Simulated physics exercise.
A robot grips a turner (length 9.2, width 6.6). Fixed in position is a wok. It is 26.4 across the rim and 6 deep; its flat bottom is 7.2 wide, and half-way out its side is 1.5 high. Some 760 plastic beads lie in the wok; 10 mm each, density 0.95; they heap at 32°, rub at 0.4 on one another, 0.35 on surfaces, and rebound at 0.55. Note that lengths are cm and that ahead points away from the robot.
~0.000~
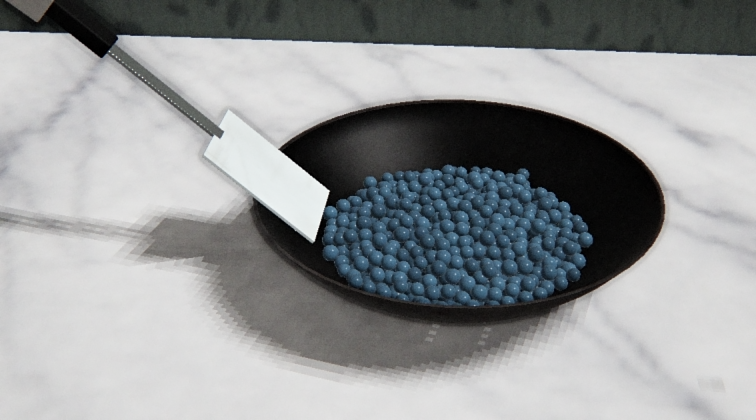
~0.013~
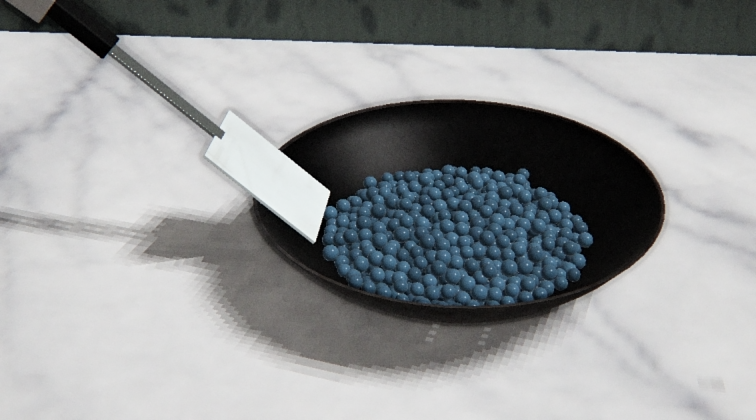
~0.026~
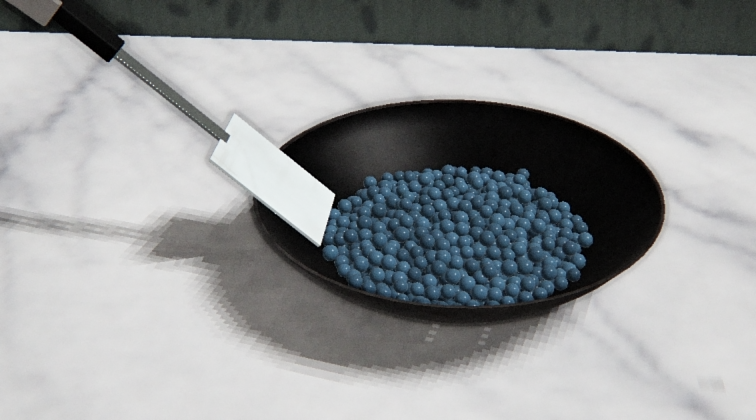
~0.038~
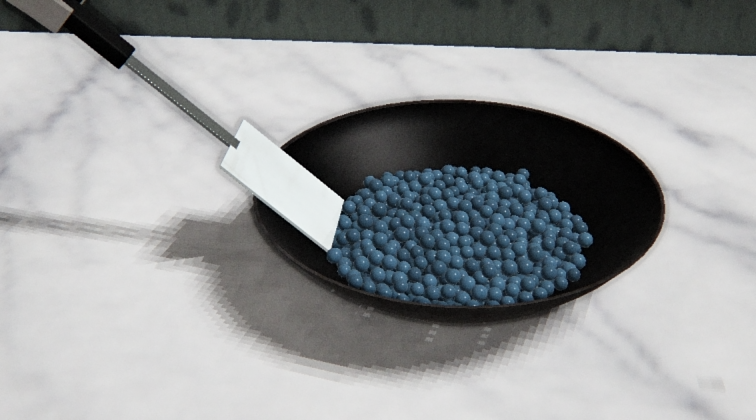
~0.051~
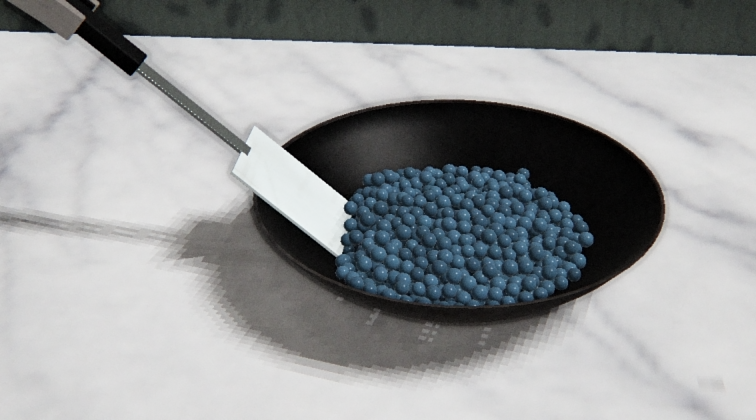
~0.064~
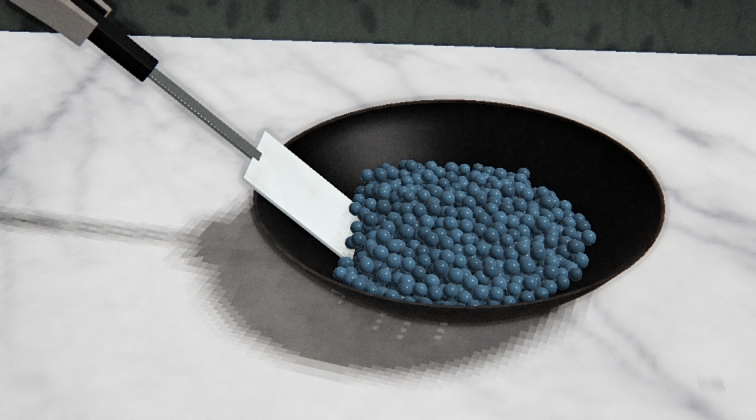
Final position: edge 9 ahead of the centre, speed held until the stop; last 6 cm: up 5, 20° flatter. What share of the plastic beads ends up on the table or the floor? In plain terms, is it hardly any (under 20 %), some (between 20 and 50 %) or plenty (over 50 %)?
Hardly any - under 20 %.
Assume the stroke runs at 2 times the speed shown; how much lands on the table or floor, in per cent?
Roughly 30 percent ends on the table or floor.
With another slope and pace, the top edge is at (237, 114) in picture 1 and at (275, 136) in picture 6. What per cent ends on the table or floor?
Some 15 percent ends up on the table or floor.
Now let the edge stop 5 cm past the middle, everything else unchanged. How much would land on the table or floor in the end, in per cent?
0 %, roughly.
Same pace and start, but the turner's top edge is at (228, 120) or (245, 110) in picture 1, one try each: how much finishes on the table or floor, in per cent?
Some 15 and 15 per cent.
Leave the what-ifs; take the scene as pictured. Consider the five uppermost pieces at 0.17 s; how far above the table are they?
Around 5 cm above the table.
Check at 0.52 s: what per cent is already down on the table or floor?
Fraction noted: Close to 10 per cent.
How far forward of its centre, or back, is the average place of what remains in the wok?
About 3.5 centimetres ahead.
After 0.17 s, sloping 42°, highest piece 5 above the table; 763 in the wok.
After 0.27 s, sloping 35°, highest piece 7 above the table; 763 in the wok.
After 0.52 s, sloping 22°, highest piece 8 above the table; 666 in the wok, 65 on the table or floor, 32 on the blade or in flight.
After 1.58 s, sloping 22°, highest piece 6 above the table; 666 in the wok, 97 on the table or floor.
At rest, 666 in the wok, 97 on the table or floor. That is 13 % on the table or floor.
